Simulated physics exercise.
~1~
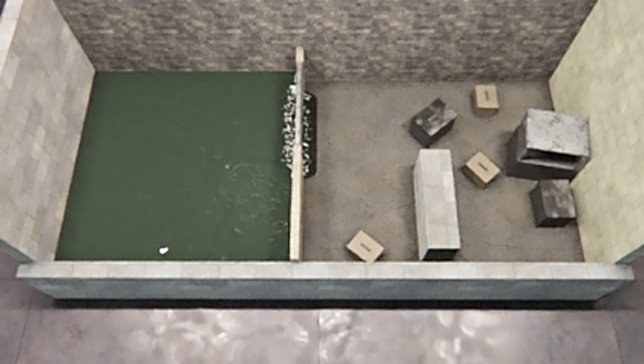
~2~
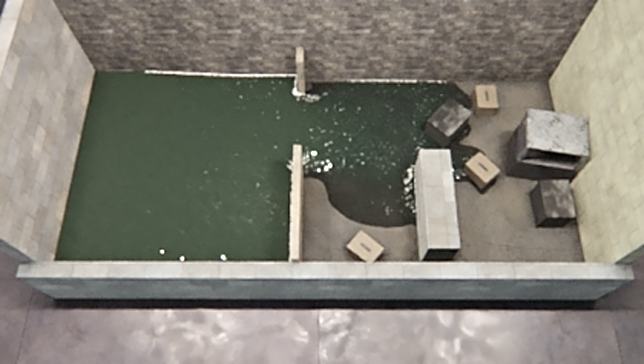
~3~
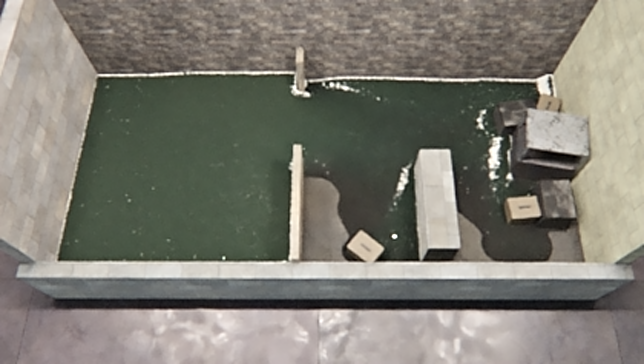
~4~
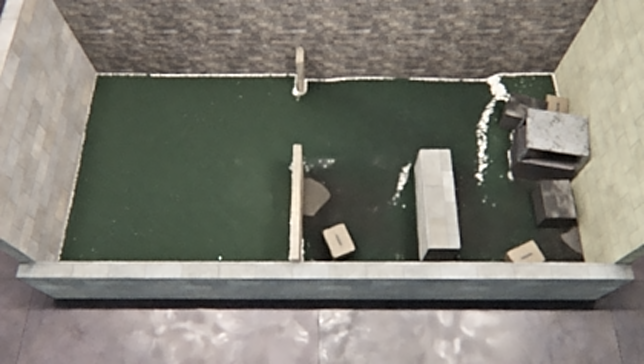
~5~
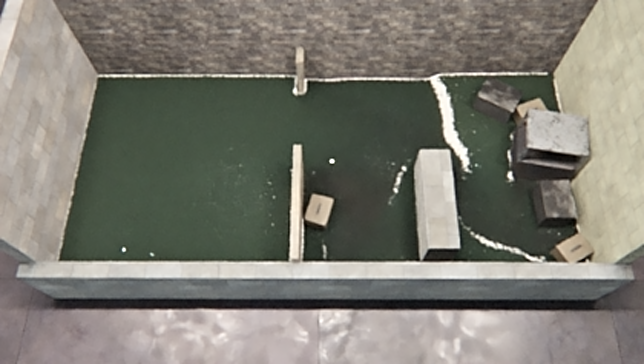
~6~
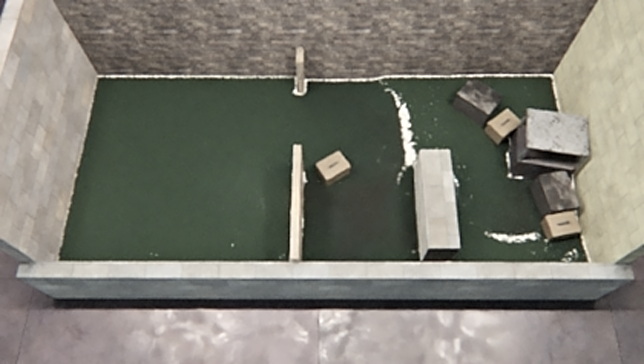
In the video, seen from above, dark green water held behind a partition rushes through an opening into the other side of a walled room, spreads around a fixed pale block, and shifts boxes and dark chests rightward before some drift back left, ending with the floor flooded.
